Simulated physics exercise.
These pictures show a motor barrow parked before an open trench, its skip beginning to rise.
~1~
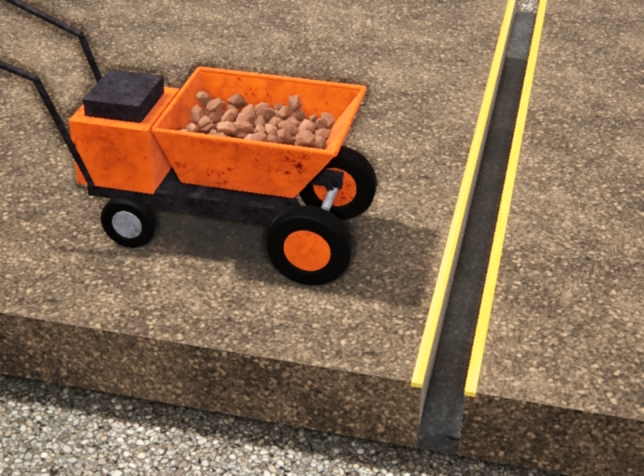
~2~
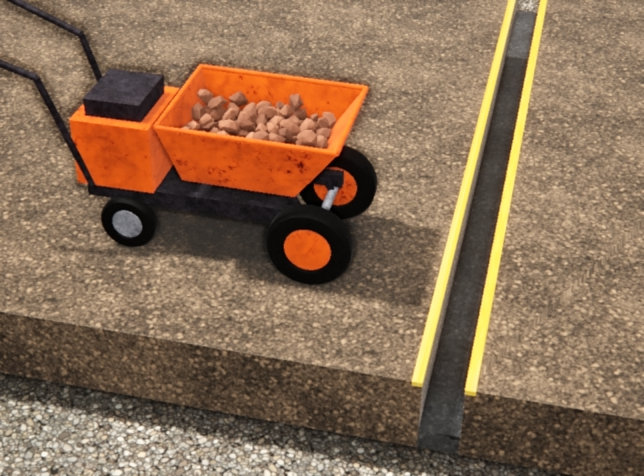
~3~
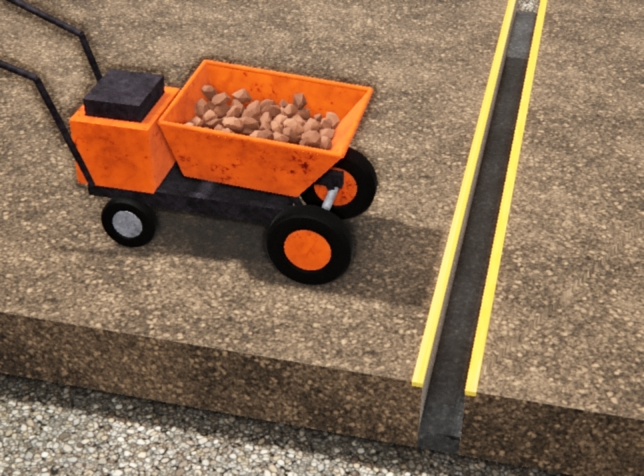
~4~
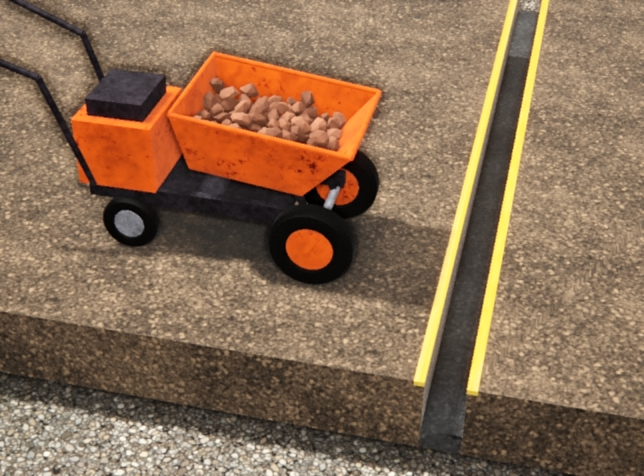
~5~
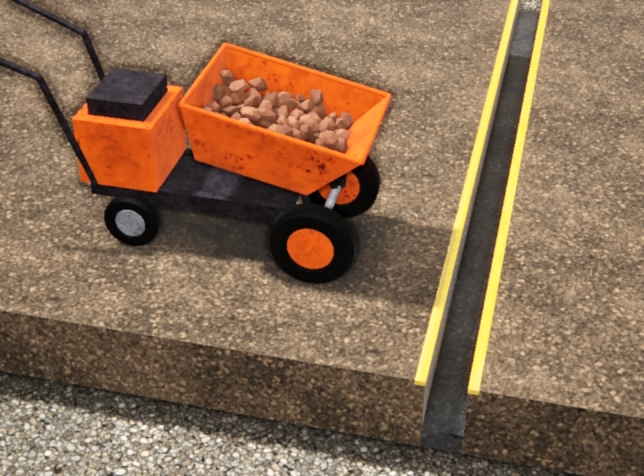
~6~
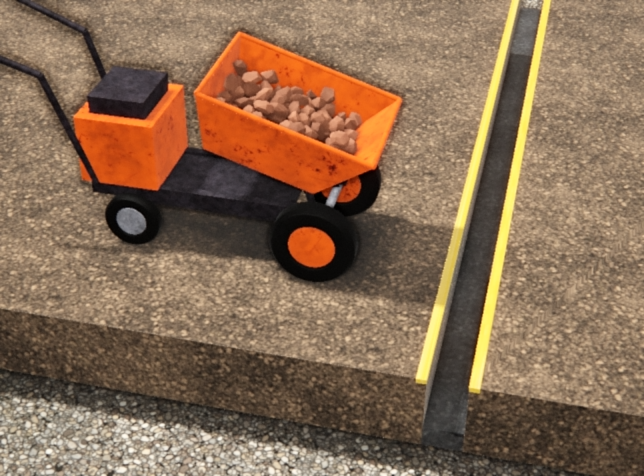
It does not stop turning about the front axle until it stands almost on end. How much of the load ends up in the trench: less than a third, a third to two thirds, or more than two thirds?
The trench ends up with a part larger than two thirds.
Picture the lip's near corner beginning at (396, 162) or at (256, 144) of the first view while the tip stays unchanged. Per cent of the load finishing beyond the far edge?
I'd put it at around 80 percent the first time and 0 percent the second.
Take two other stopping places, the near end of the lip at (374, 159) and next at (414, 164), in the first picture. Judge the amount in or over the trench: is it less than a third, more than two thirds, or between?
In the middle band, then below one third.
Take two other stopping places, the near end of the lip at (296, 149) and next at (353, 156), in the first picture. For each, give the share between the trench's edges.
Roughly 60 and 70 percent respectively.
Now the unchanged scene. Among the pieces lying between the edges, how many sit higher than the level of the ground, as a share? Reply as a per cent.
Estimate: Close to 10 in a hundred.
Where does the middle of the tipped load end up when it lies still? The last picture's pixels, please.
Somewhere close to (472, 285) in the last picture.
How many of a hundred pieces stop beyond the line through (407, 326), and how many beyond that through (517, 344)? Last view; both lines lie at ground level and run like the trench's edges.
Around 100 per cent for the first, around 10 per cent for the second.
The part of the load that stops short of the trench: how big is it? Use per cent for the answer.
5 per cent.
Soon, skip tipped steeply; all in the skip.
A while on, skip tipped steeply; nearly all in the skip; a stray few short of the trench; a small part in or heaped over the trench; a stray few falling.
Towards the end, skip tipped right over; about a quarter in the skip; a stray few short of the trench; about two thirds in or heaped over the trench; a small part beyond it.
Finally, skip tipped right over; a stray few short of the trench; most in or heaped over the trench; a small part beyond it.
